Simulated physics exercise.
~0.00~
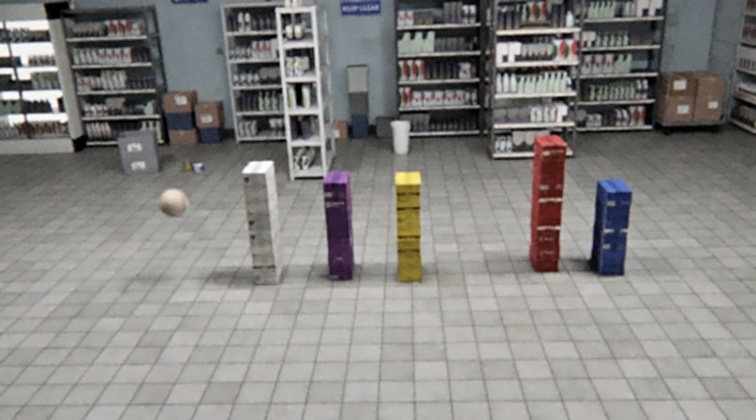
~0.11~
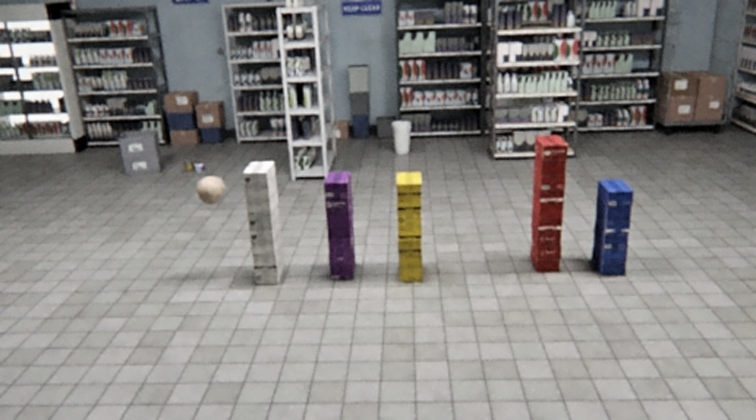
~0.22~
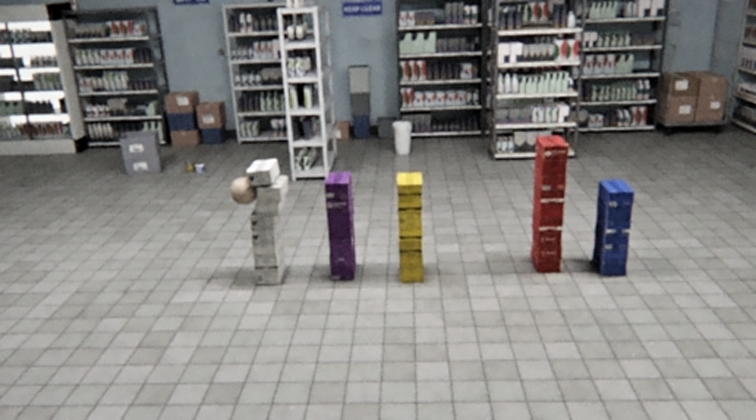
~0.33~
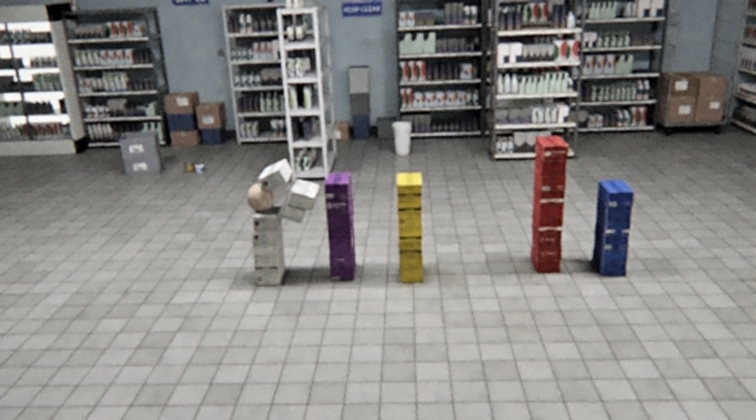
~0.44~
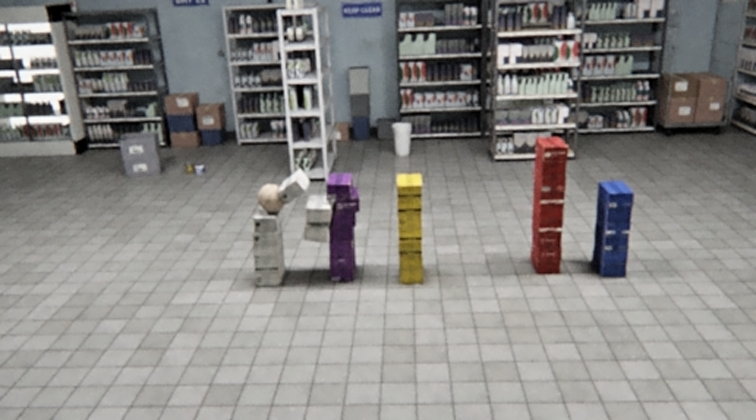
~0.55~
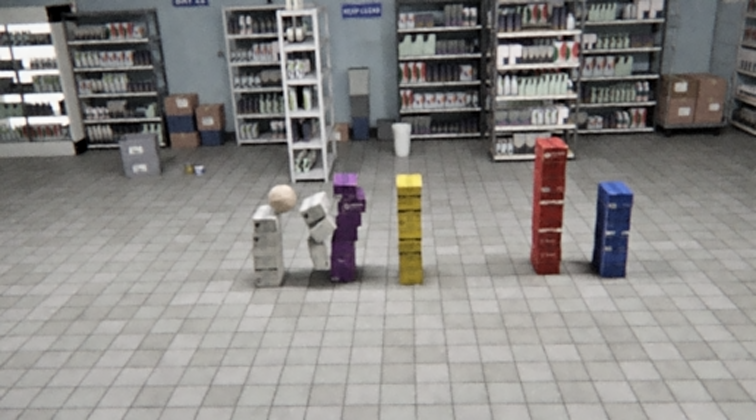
The footage shows a pale ball flying rightward into a white stack of boxes in a shop, knocking its upper boxes against the neighbouring purple stack, whose upper boxes shift slightly, while the yellow, red and blue stacks stand still.
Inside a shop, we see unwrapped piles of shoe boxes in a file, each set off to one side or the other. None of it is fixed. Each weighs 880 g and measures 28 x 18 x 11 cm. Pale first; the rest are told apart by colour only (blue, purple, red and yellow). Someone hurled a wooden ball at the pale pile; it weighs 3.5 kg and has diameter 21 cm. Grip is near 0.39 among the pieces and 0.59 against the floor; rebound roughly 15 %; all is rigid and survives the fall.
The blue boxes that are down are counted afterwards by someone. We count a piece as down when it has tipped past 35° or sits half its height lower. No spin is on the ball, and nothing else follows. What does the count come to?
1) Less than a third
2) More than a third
1.
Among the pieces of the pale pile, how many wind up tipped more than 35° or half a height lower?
Tally of pale pieces: 3.
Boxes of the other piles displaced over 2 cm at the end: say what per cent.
Fraction: 40 %.
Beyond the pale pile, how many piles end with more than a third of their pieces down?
2 altogether.
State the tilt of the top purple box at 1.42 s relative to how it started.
Measured against how it began, the tilt is near 30 degrees.
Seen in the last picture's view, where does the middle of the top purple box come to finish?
I'd place it at about (458, 247) in the final view.
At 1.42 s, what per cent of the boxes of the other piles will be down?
20 per cent.
By 0.84 s, 3 of the pale pile down; none of the 6 blue boxes down (0 of 29 in all colours); top blue box unmoved; top purple box tilted 14°.
By 1.42 s, 3 of the pale pile down; none of the 6 blue boxes down (6 of 29 in all colours); top blue box unmoved; top purple box tilted 30°, 16 cm lower.
By 1.88 s, 3 of the pale pile down; none of the 6 blue boxes down (12 of 29 in all colours); top blue box unmoved; top yellow box on its side.
When it is over (3.0 s), 3 of the pale pile down; none of the 6 blue boxes down (12 of 29 in all colours); top blue box unmoved; top yellow box on its side. That is 0 per cent. In pixels of the last frame, middles, top blue box near (615, 195), top yellow box near (536, 269).
